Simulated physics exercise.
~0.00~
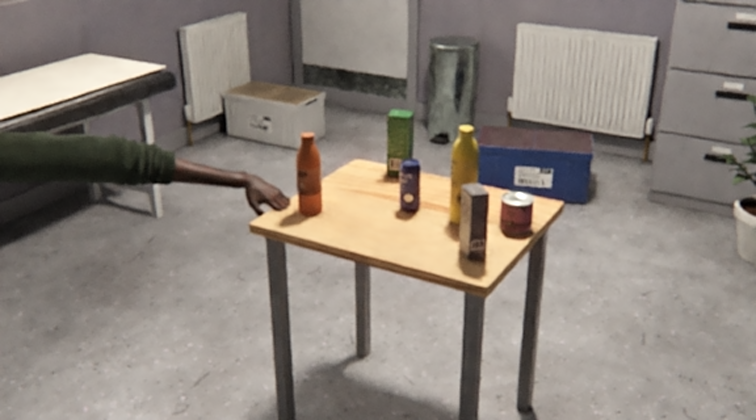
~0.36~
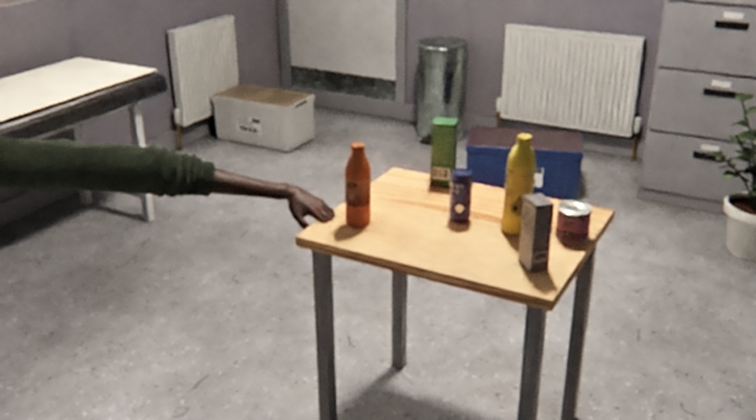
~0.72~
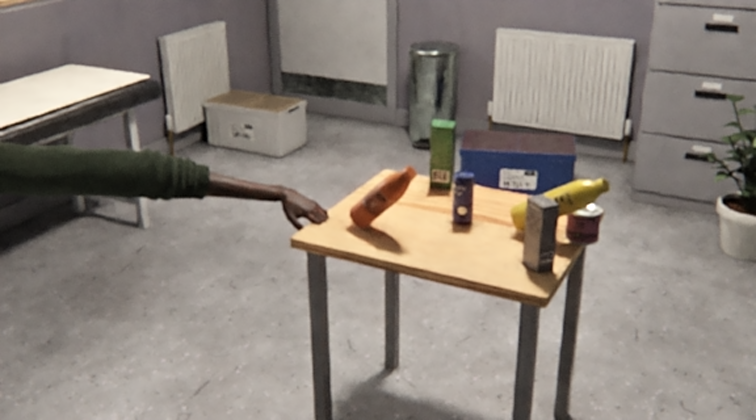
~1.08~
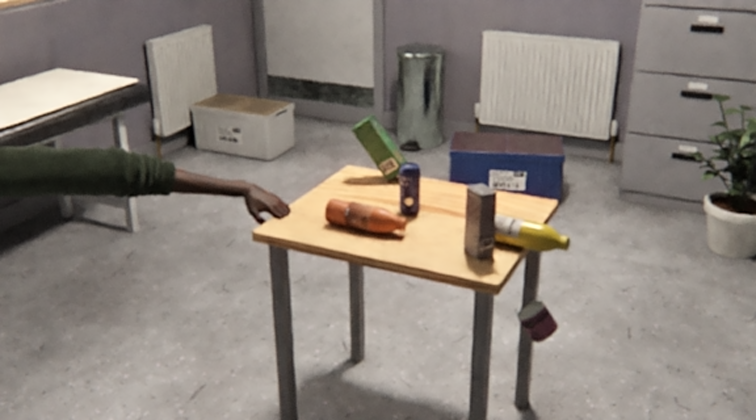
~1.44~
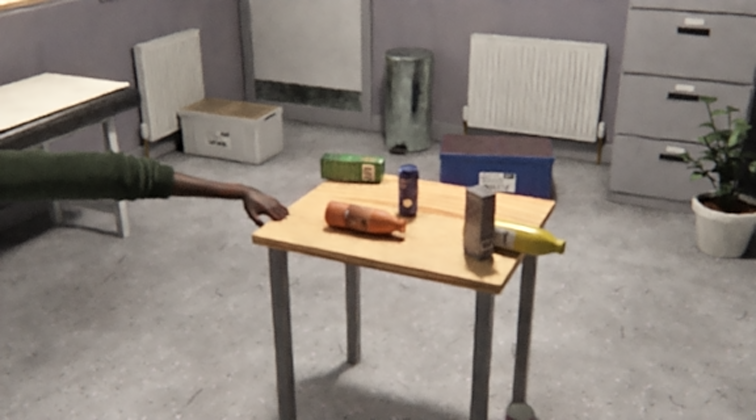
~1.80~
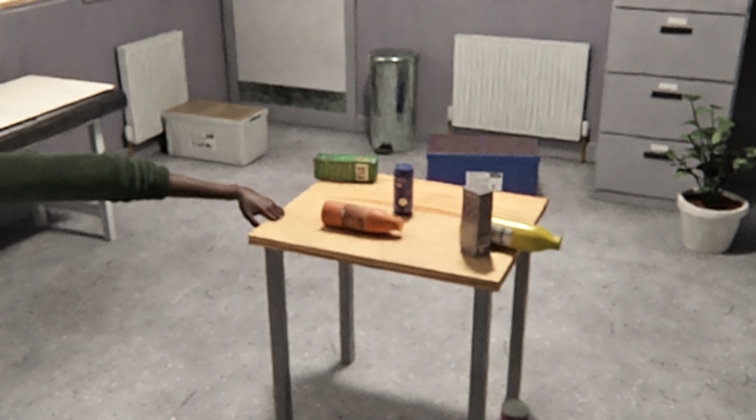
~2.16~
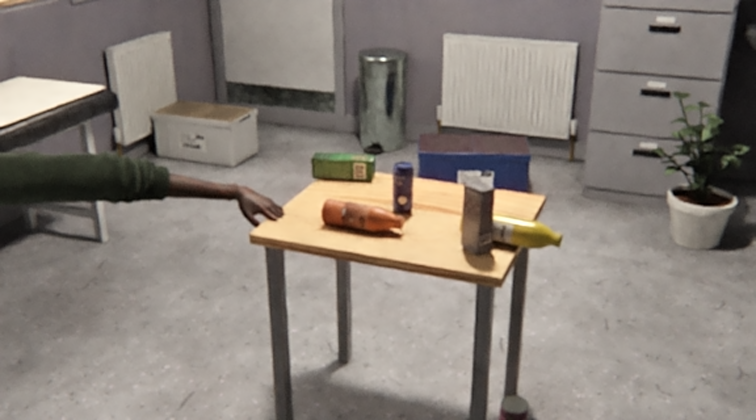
The clip shows a hand at the edge of a small wooden table as it jolts right, then back left, toppling the orange and yellow bottles and green carton, while the pink tin falls to the floor; the blue can and grey carton stay standing.
